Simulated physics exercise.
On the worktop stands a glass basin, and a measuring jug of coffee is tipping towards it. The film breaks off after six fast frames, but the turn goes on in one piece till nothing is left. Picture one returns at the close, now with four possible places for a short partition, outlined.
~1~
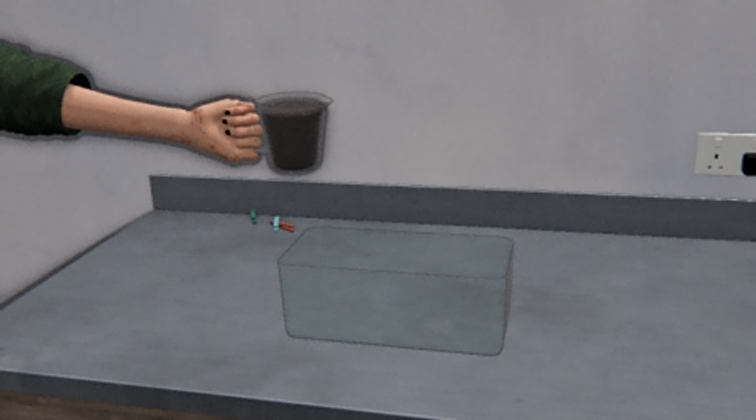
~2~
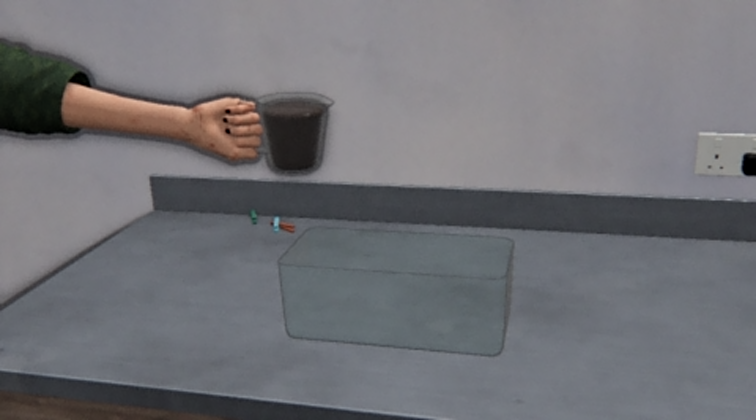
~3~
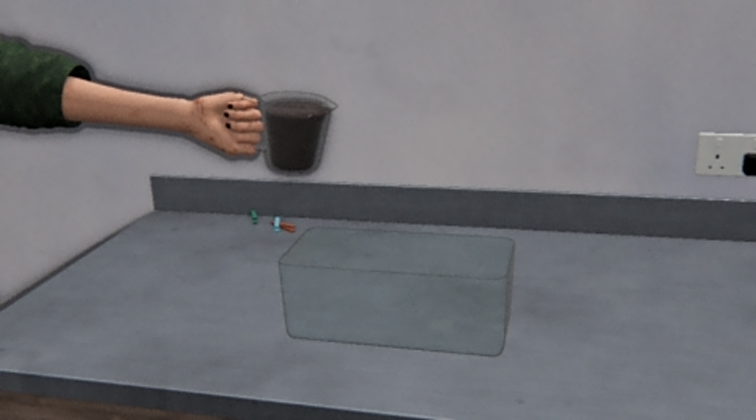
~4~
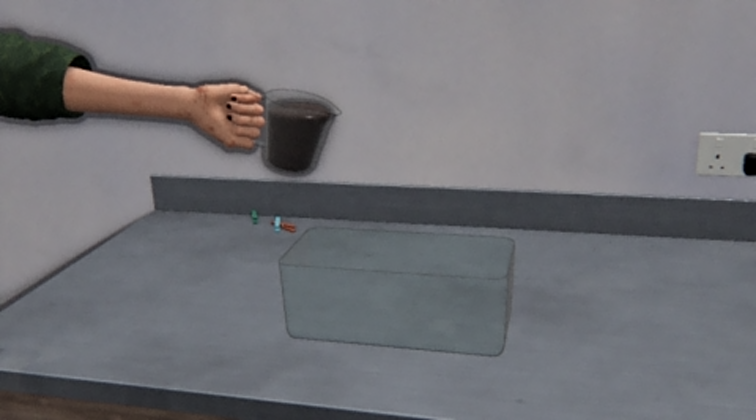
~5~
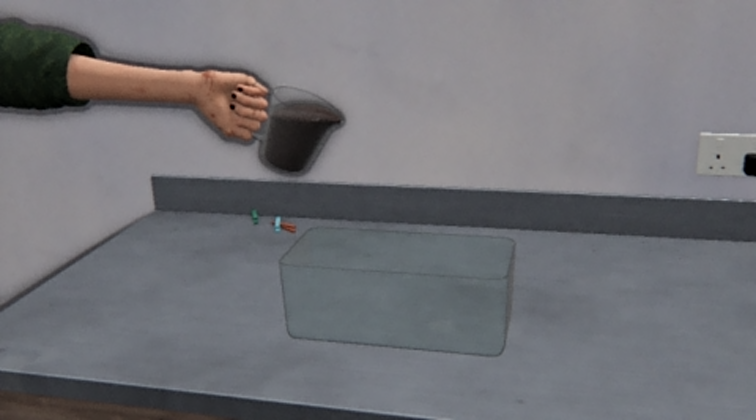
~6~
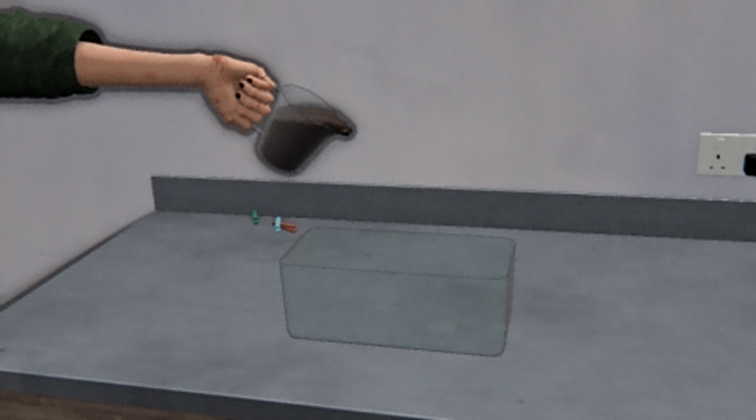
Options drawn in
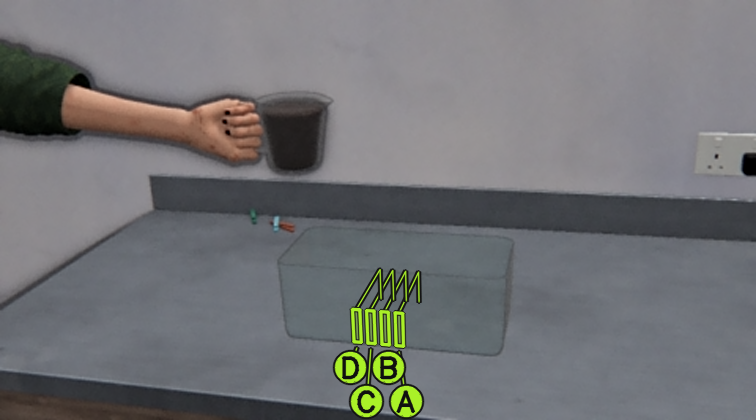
A hand in a dark green sleeve, reaching in from the left, holds a clear jug of dark brown coffee upright, then tilts it steadily to the right until the liquid reaches over the lip. Below it, an empty-looking rectangular glass basin stands on a grey worktop, with small coloured objects behind it. The fixed view looks slightly down towards a pale wall with a white socket at right.
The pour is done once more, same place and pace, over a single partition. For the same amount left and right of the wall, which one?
The best slot is C.
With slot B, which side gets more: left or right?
The left side.
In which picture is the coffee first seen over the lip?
In picture 6.
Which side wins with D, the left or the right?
The right side.
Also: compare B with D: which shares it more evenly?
B.
On the marked copy, A at (399, 351); B at (384, 350); C at (370, 349); D at (356, 347).
If A is chosen, about 91 % ends left of the wall and 5 % right of it; 5 % is lost outside.
If B is chosen, about 77 % ends left of the wall and 19 % right of it; 5 % is lost outside.
If C is chosen, about 48 % ends left of the wall and 50 % right of it.
If D is chosen, about 12 % ends left of the wall and 87 % right of it.
